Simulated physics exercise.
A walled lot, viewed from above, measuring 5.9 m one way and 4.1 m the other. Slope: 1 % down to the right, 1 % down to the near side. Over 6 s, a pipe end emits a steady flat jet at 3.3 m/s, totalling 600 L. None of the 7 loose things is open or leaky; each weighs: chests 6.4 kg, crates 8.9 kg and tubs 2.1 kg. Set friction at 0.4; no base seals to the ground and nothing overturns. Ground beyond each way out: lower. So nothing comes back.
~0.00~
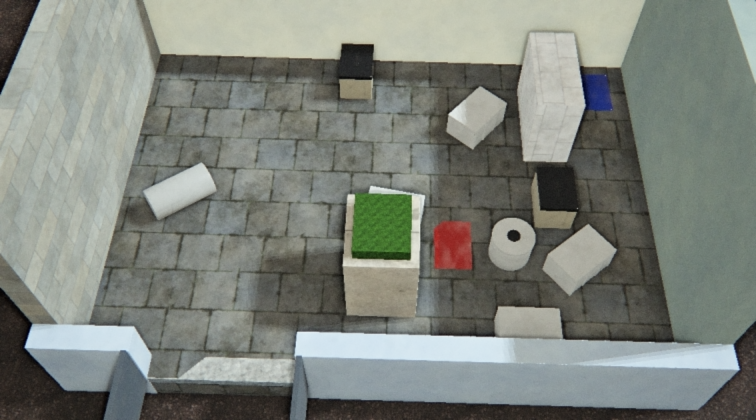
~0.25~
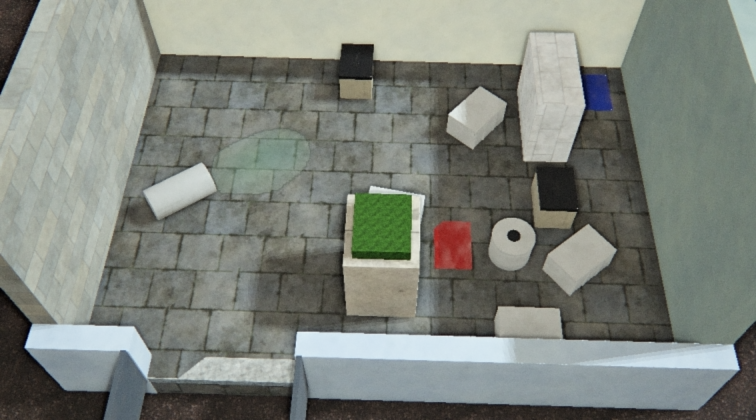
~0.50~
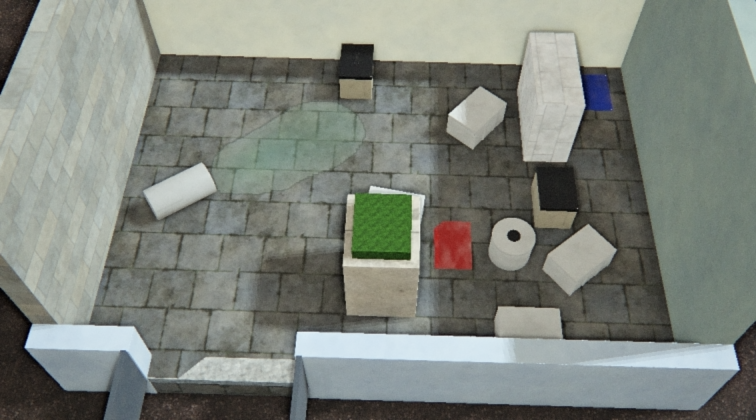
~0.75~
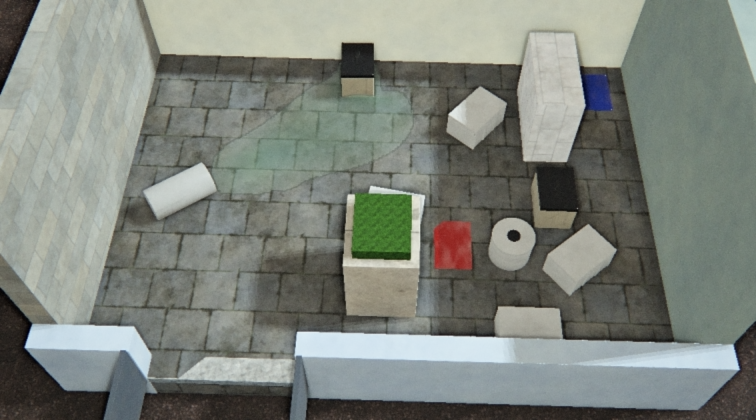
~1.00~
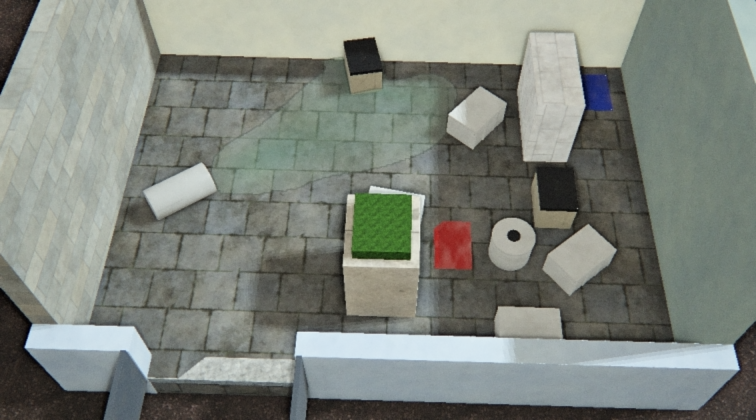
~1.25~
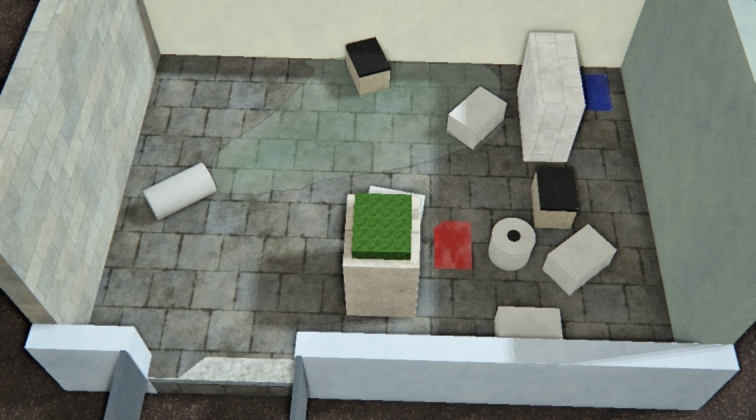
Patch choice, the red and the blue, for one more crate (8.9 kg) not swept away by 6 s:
Choose red.
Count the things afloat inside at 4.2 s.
1.
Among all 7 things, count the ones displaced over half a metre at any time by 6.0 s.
5.
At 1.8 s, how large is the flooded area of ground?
About 5.5 m2.
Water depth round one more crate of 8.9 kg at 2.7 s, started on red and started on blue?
In turn 0 and 6 cm.
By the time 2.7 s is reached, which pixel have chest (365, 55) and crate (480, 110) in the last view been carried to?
Approx. (514, 52); approx. (502, 122).
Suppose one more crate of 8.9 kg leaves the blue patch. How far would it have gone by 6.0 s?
Roughly 300 cm from the patch.
After 1.8 s on red it would be 0 cm off in 0 cm of water; on blue it would be 0 cm off in 0 cm of water.
After 2.7 s on red it would be 0 cm off in 0 cm of water; on blue it would be 30 cm off in 6 cm of water.
After 4.2 s on red it would be 0 cm off in 0 cm of water; on blue it would be 137 cm off in 4 cm of water.
After 6.0 s on red it would be 0 cm off in 3 cm of water; on blue it would be 276 cm off in 5 cm of water.
